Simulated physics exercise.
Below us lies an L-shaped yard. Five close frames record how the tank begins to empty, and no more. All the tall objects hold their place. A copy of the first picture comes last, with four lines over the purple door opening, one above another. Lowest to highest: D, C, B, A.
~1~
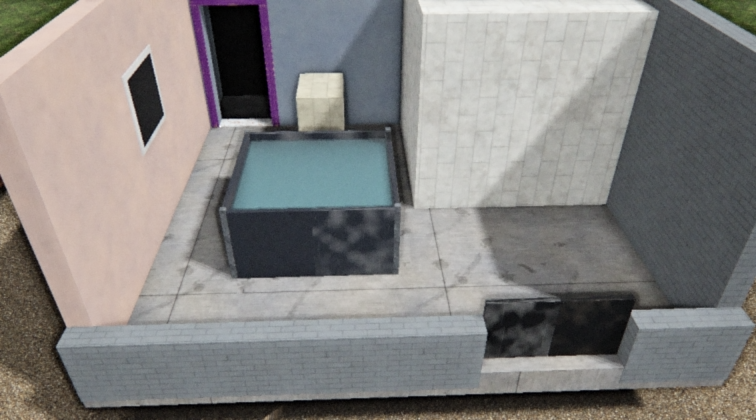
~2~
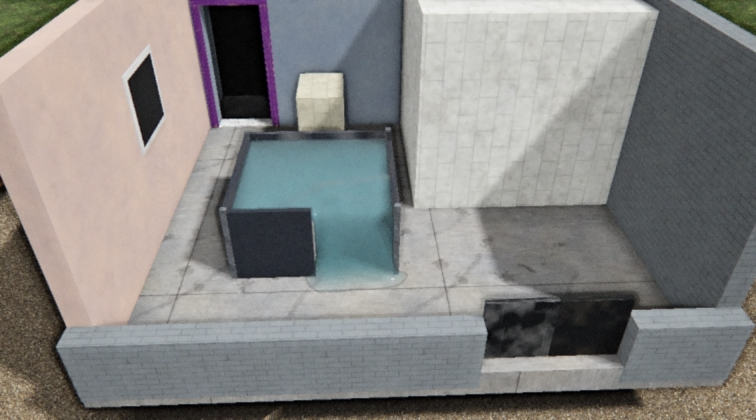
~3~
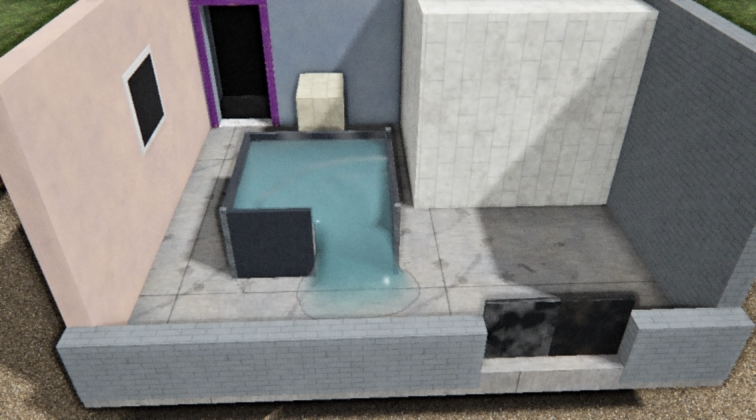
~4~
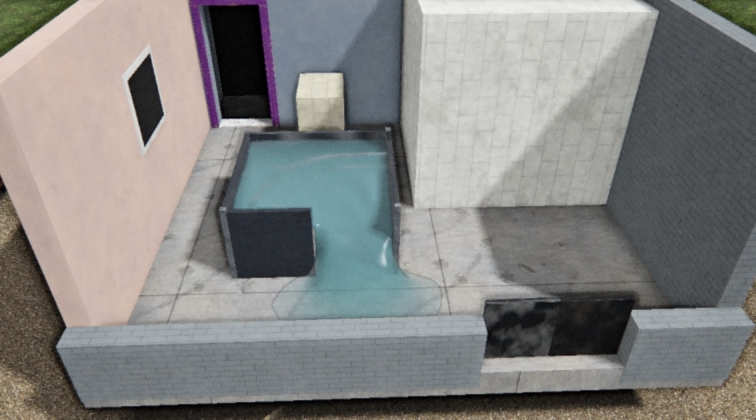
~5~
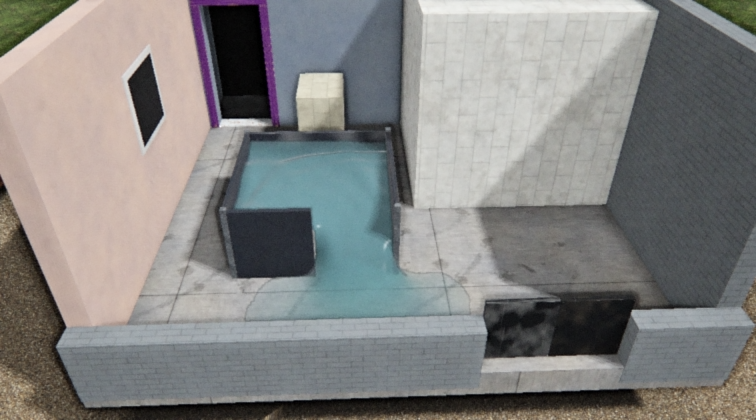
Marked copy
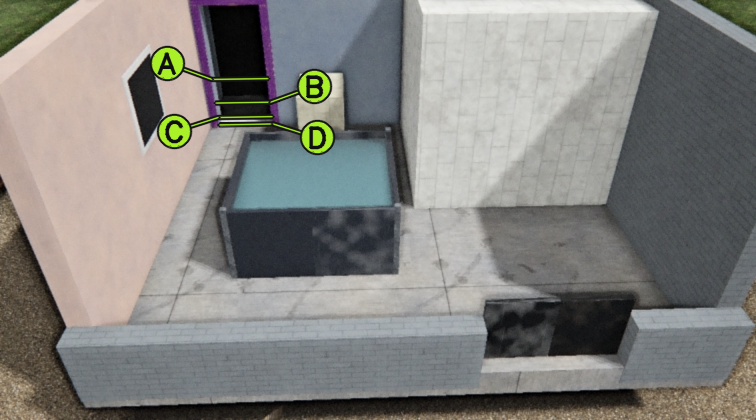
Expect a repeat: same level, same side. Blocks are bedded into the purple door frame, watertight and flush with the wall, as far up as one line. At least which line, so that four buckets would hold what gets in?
It is C.
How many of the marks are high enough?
Three.
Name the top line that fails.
That would be D.
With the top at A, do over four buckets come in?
No, that is safe.
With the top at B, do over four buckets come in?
No.
On the marked copy, A at (239, 79); B at (243, 102); C at (245, 117); D at (246, 124); from the bottom up D, C, B, A.
Choosing A, nothing gets over.
Choosing B, nothing gets over.
Choosing C, a splash gets over, under a bucket.
Choosing D, dozens of bucketfuls pour in.
